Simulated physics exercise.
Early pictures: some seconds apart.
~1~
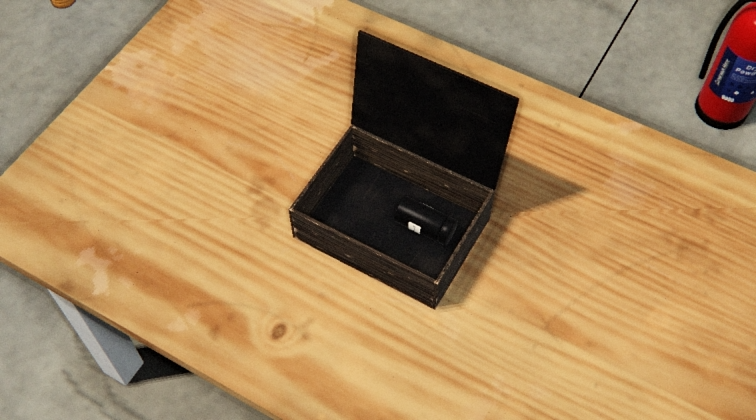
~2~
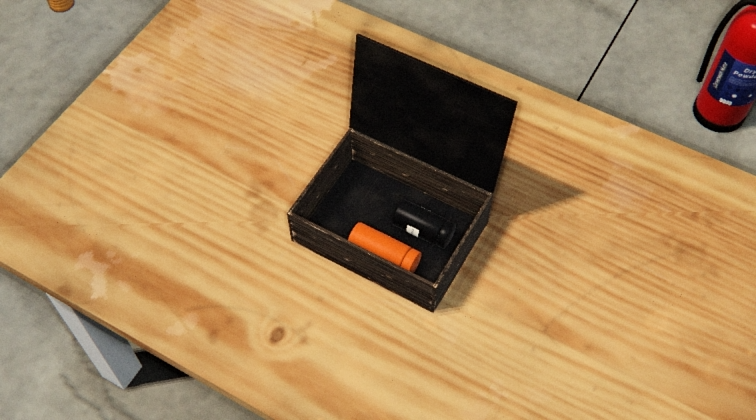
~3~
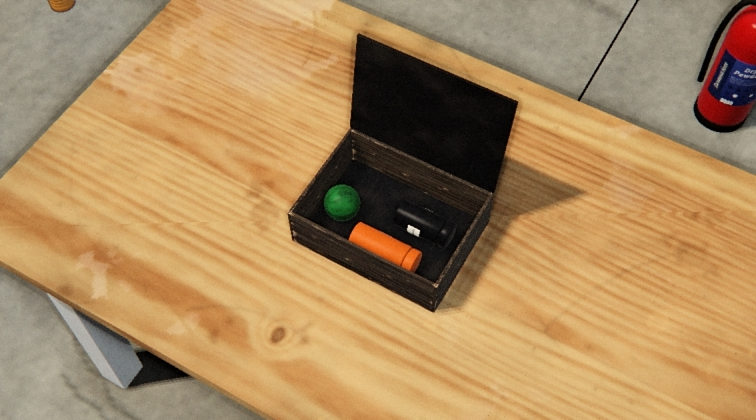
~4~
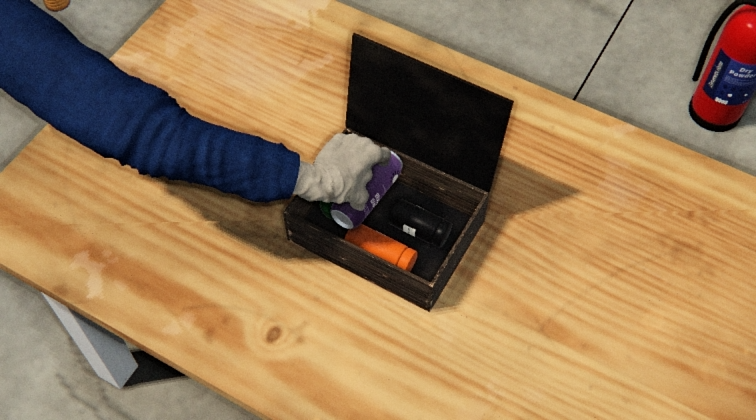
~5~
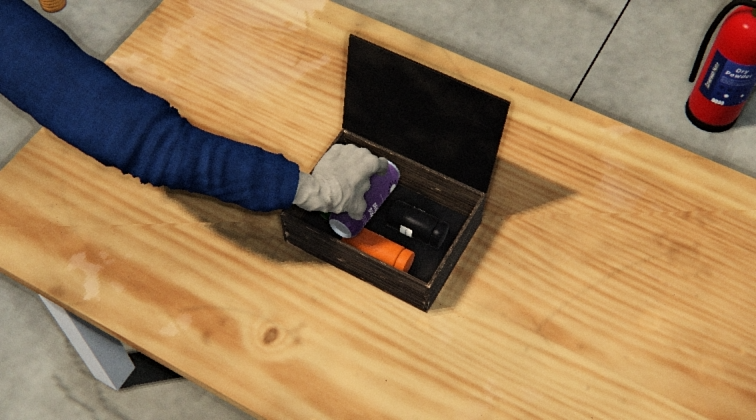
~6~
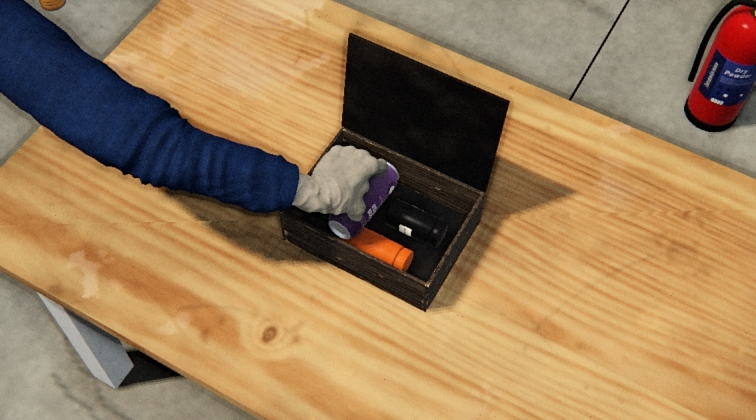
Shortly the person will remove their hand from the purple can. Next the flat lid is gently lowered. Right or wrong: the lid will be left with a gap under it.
Right.
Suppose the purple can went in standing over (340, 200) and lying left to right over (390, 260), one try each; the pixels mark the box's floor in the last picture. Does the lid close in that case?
First try: The lid stays propped open; second try: The lid comes down fully.
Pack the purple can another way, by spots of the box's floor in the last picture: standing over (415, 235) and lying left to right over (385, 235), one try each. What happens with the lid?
Try 1: Lid not shut; try 2: Lid shut.
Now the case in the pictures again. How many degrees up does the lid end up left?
Some 10° above the rim.
Then, 1.00 s on from there, lid starting down; purple can shifted about its own width near (366, 212).
Then, 1.70 s on from there, lid 44° above the rim; purple can shifted about its own width near (367, 212).
Then, 2.20 s on from there, lid 11° above the rim; purple can shifted about its own width near (367, 211).
In the end, lid 11° above the rim; all 4 unmoved. At the end, from the last picture's camera, purple can near (368, 211).
